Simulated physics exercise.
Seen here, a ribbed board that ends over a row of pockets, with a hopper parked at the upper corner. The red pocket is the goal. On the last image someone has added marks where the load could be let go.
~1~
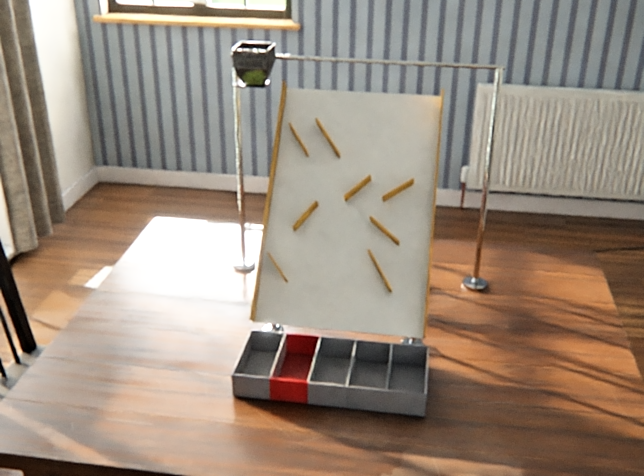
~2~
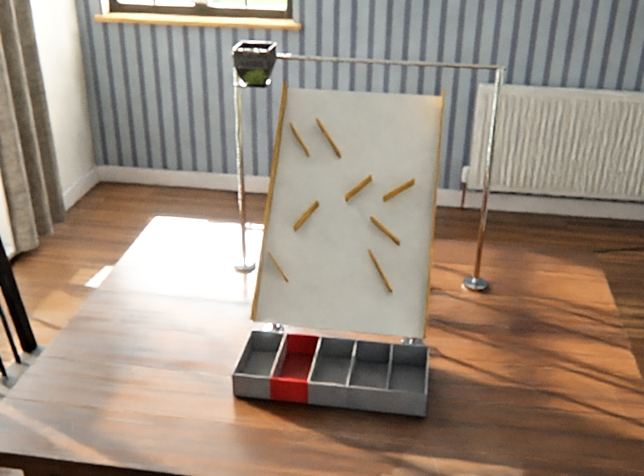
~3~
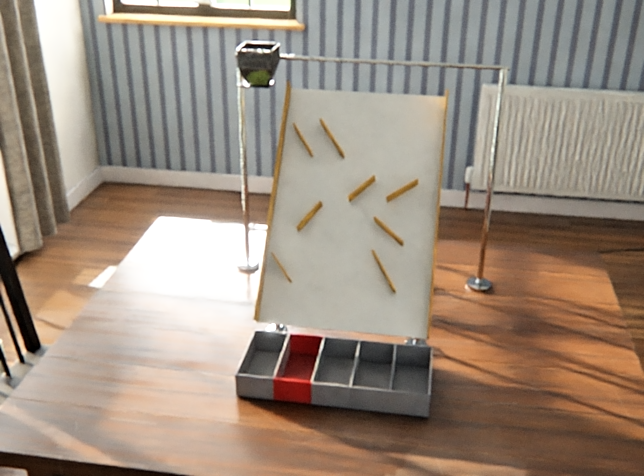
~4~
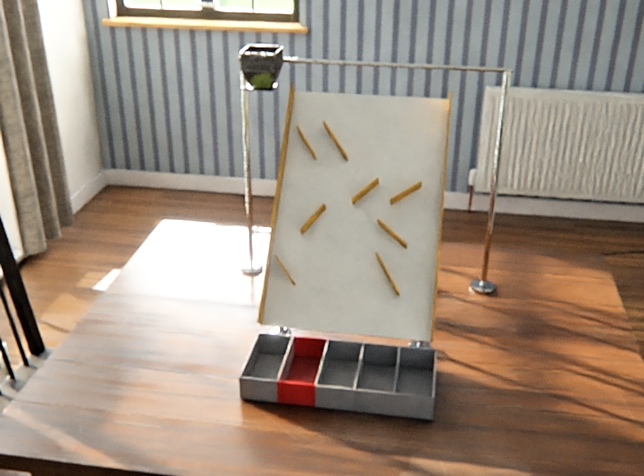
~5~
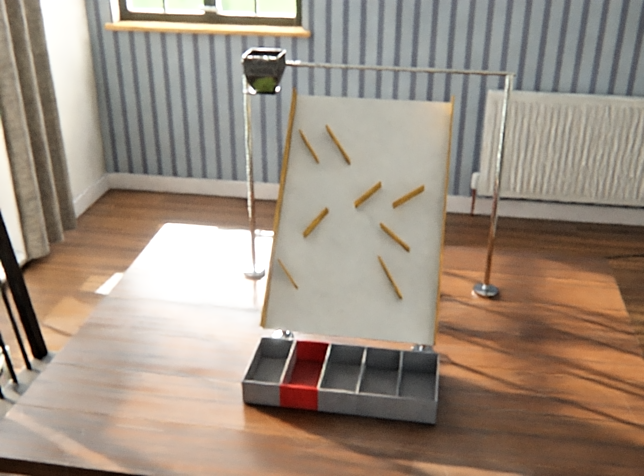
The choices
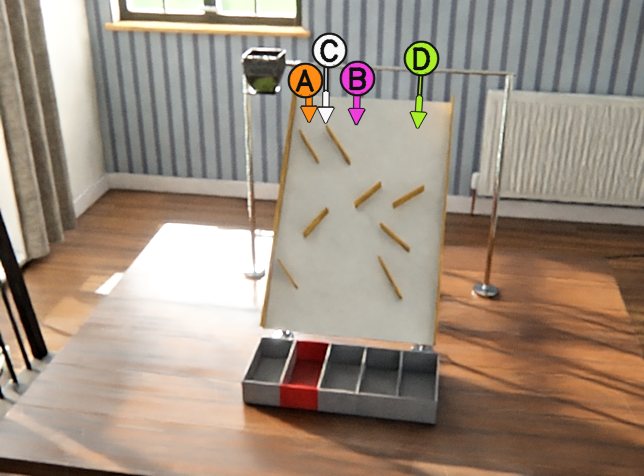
A tilted white board with ribs stands above a pocketed tray as the view shifts slightly.
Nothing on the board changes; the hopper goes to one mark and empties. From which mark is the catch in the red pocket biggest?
Choose B.
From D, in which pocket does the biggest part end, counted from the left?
The second.
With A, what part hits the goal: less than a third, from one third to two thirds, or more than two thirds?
Less than a third.
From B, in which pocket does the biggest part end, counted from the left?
The second.
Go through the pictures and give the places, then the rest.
The first frame shows hopper (255, 79), dried peas, door shut.
The second frame shows ribs (290, 123) to (307, 152), (317, 118) to (339, 153), (345, 197) to (371, 175).
The third frame shows ribs (387, 198) to (418, 179), (297, 228) to (321, 201), (374, 217) to (403, 242).
The fourth frame shows ribs (275, 255) to (293, 282), (376, 252) to (398, 292).
The fifth frame shows red pocket (299, 396), number 2 of 5 from the left.
On the marked copy, mark A meets the board at (309, 116); mark B meets the board at (356, 118); mark C meets the board at (325, 117); mark D meets the board at (417, 121).
With A, about a tenth in the red pocket, the larger part in other pockets, about a tenth outside the box.
With B, roughly two thirds in the red pocket, roughly a quarter in other pockets, about a tenth outside the box.
With C, roughly a third in the red pocket, roughly two thirds in other pockets, just a few outside the box.
With D, roughly half in the red pocket, roughly half in other pockets, just a few outside the box.
